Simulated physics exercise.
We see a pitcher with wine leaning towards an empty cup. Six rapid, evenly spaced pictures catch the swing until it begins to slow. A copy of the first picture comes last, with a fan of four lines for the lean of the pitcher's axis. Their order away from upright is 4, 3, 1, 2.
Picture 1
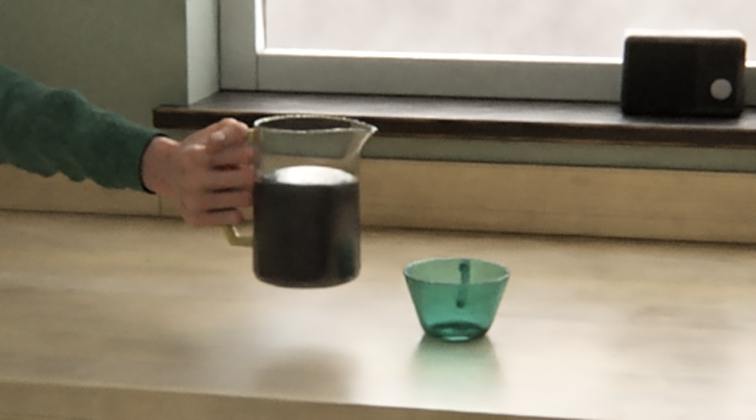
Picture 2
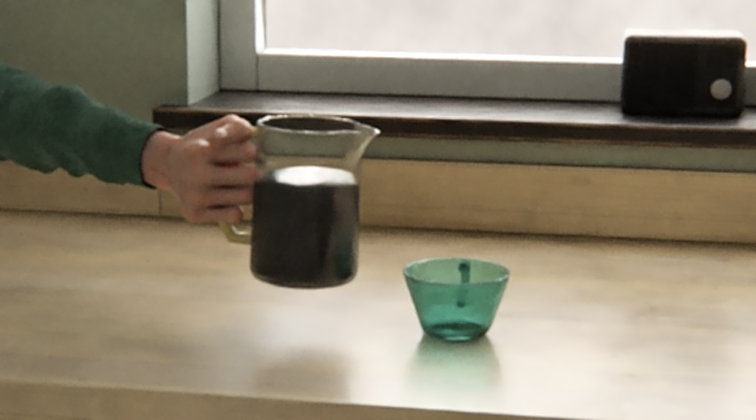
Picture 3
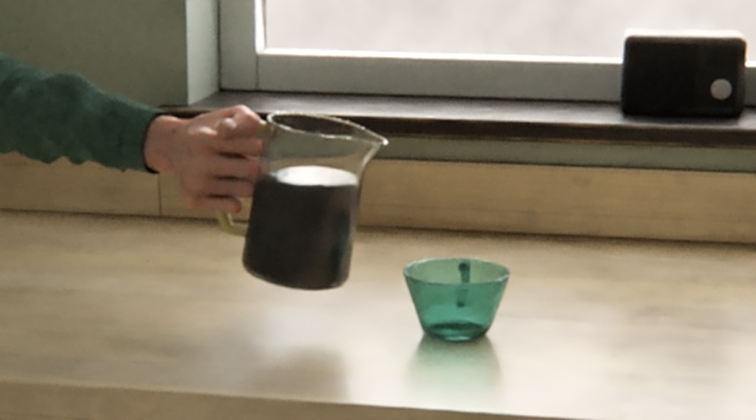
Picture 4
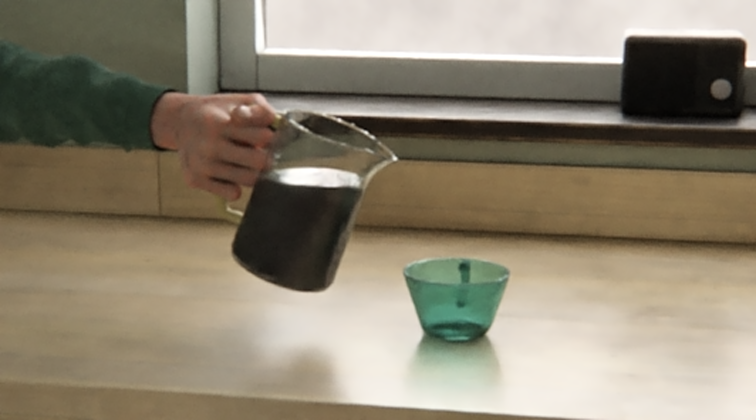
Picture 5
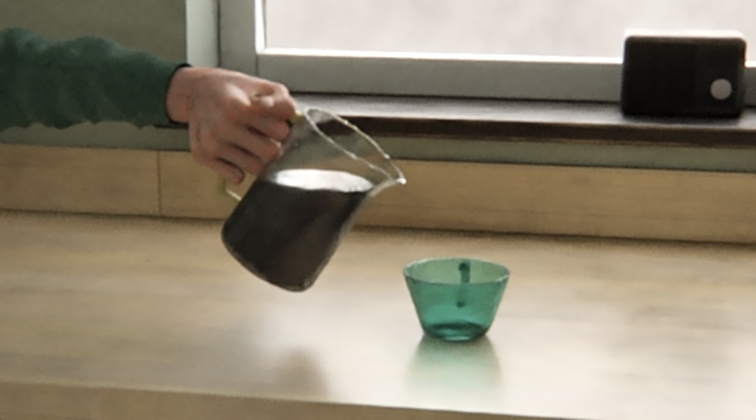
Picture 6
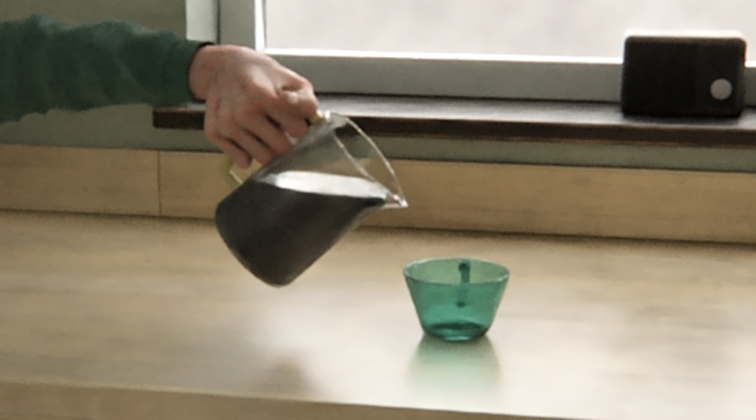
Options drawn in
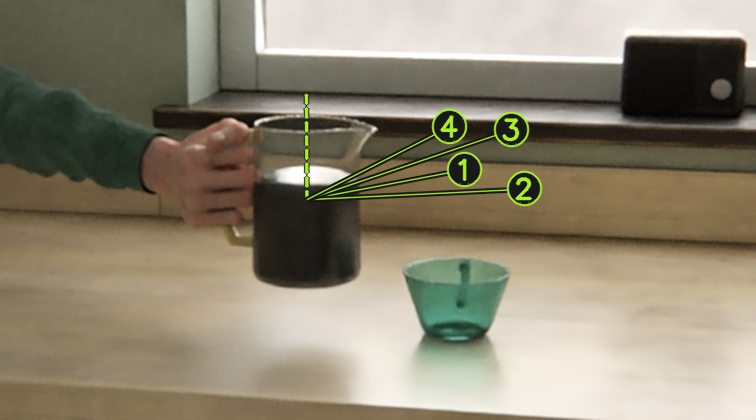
A glass pitcher of dark liquid, held by a hand, tilts rightward beside a green cup.
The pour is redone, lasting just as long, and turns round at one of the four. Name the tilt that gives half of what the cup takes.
4 beats the others.
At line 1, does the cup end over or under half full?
Over half.
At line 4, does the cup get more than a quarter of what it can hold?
Yes, clearly.
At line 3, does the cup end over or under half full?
Over half.
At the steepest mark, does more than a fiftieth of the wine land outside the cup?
Yes.
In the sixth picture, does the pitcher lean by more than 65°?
No.
In lime, 1 at (448, 172); 2 at (507, 190); 3 at (495, 135); 4 at (434, 134).
With 1, the cup ends with about 95 % of what it can hold; 15 % of the wine is spilt.
With 2, the cup is filled to the brim; 30 % of the wine is spilt.
With 3, the cup ends with about 84 % of what it can hold.
With 4, the cup ends with about 49 % of what it can hold.
